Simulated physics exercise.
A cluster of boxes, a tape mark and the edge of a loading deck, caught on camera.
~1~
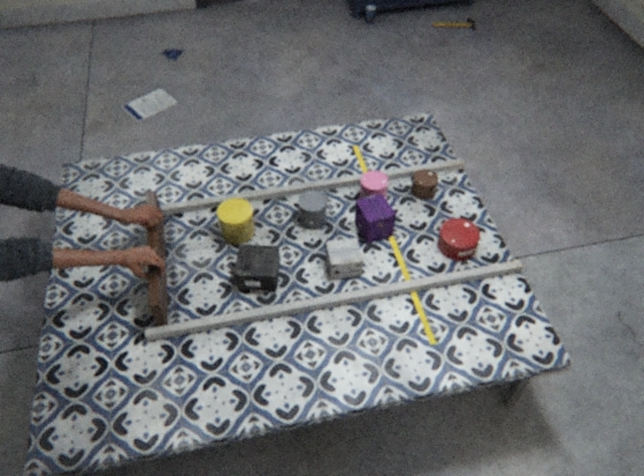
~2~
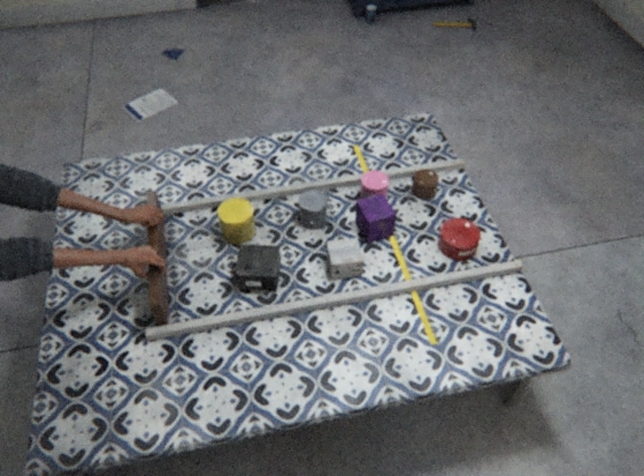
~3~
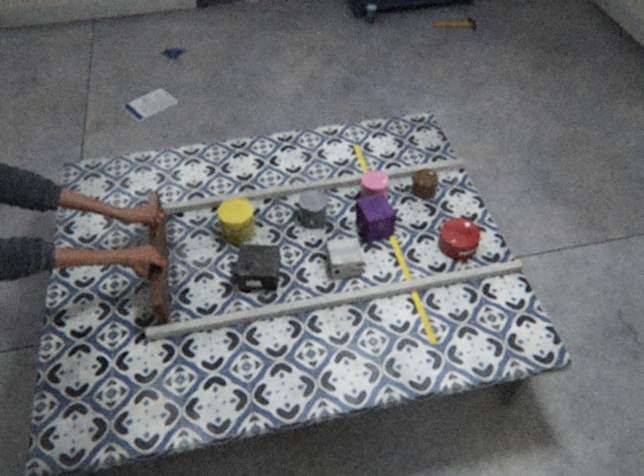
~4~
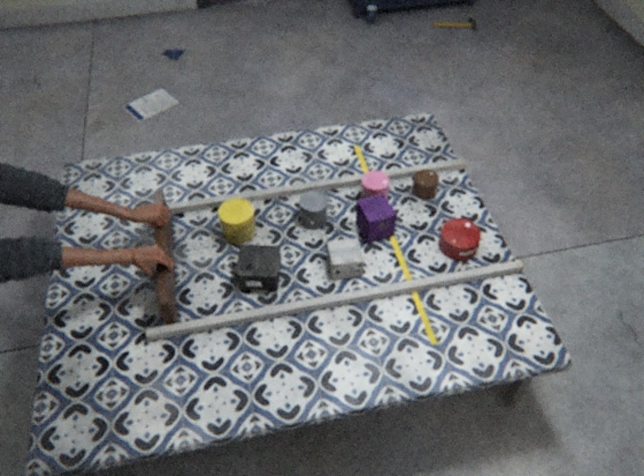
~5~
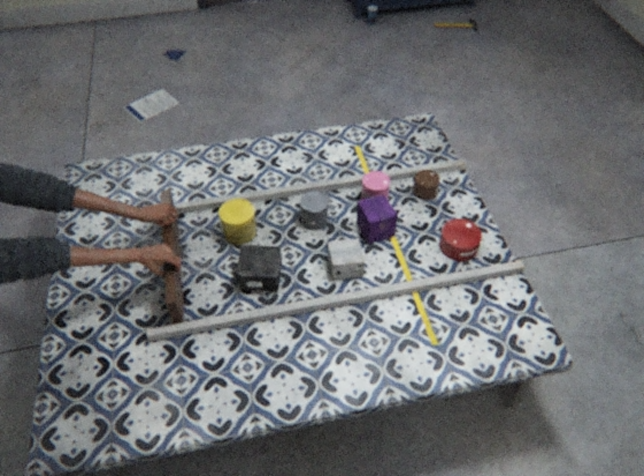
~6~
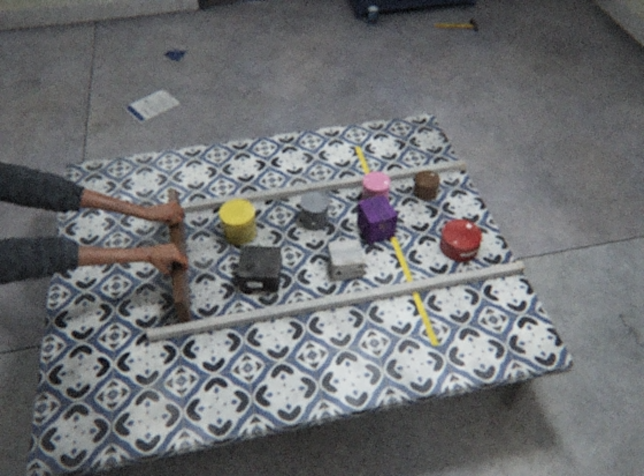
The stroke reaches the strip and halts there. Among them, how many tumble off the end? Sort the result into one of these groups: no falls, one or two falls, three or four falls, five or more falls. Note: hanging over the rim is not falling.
No falls.
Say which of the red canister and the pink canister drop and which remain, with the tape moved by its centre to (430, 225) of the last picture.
Here's the result: The red canister ends up below, while as for the pink canister, it keeps its place.
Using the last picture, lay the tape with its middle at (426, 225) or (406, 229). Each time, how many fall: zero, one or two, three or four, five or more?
Taking them in turn, just one or two; not one.
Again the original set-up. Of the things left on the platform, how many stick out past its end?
Count: 0.
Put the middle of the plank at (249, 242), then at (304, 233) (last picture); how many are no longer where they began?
2, then 4.
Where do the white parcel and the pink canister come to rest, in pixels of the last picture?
The first one ends at (454, 241), the second at (399, 180).
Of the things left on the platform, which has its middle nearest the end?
The red canister, that one.
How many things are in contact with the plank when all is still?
2 of them.
A little later, none off yet; red canister at rest near (460, 240); brown canister at rest near (427, 186); pink canister at rest near (376, 190).
Next, none off yet; red canister at rest near (460, 240); brown canister at rest near (427, 186); pink canister shifted a little near (379, 189).
When it is over, the number that fall off is zero.
